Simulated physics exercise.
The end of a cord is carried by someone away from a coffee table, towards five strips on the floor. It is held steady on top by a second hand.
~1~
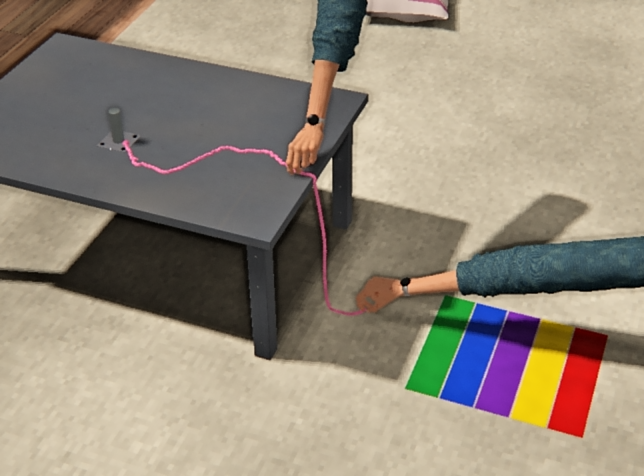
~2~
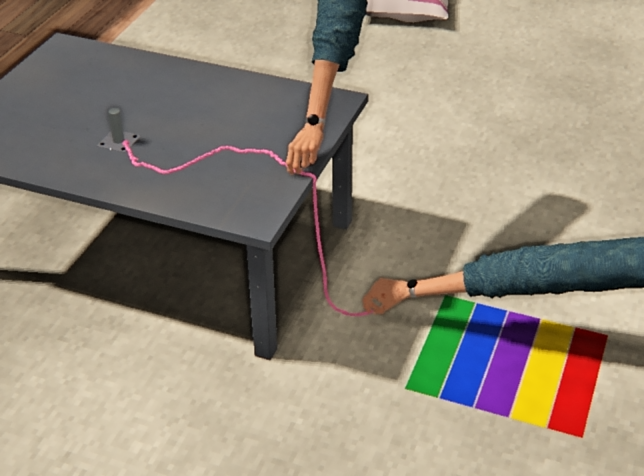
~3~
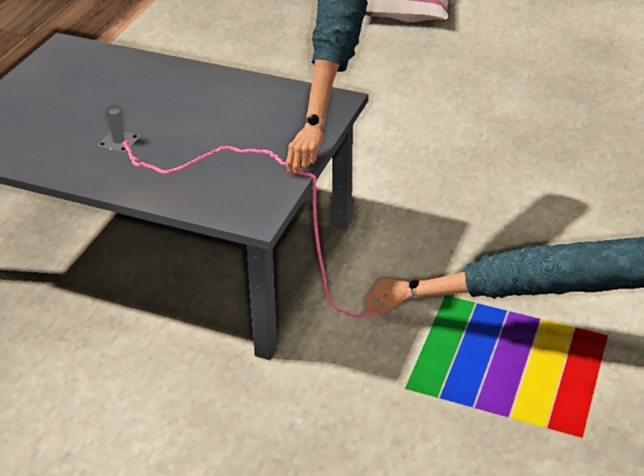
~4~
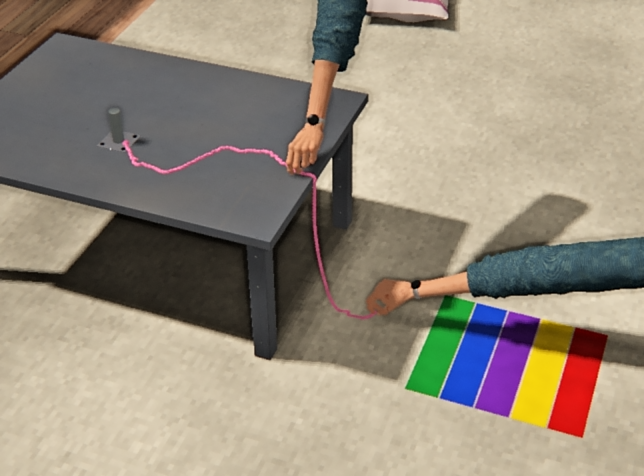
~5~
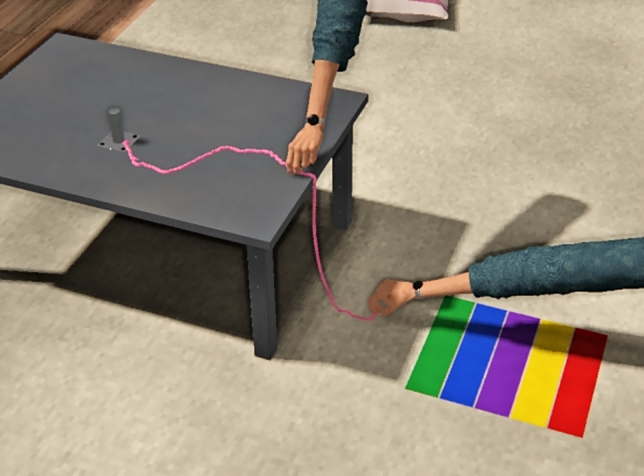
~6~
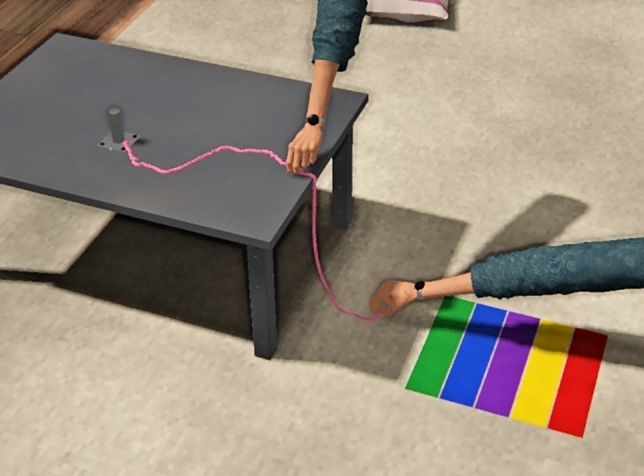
A bright pink cord runs from a small grey post on a dark grey coffee table, under a hand pressed near the table's edge, and down to another hand low at the right. Seen from above, the pale carpet holds green, blue, purple, yellow and red strips beneath that blue-green sleeve. The lower hand inches rightward with the cord's end, while the camera stays still.
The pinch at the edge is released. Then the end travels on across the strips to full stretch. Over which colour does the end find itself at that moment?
I would say over yellow.
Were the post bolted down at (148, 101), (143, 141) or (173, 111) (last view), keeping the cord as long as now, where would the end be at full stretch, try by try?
Results per try: (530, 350); (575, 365); (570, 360).
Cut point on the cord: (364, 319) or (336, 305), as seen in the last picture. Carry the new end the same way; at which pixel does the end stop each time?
Estimated pixels: (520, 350) then (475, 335).
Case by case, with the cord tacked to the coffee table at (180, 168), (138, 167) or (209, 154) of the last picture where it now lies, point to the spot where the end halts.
Approximately (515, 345), (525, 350) and (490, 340), respectively.
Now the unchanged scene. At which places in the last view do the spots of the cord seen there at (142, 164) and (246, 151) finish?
Roughly (174, 152) for the first and (290, 175) for the second.
Soon after, end near (490, 341); over blue.
After that, end near (526, 351); over purple.
At the stop, end near (547, 356); over yellow. It halts on the yellow strip.
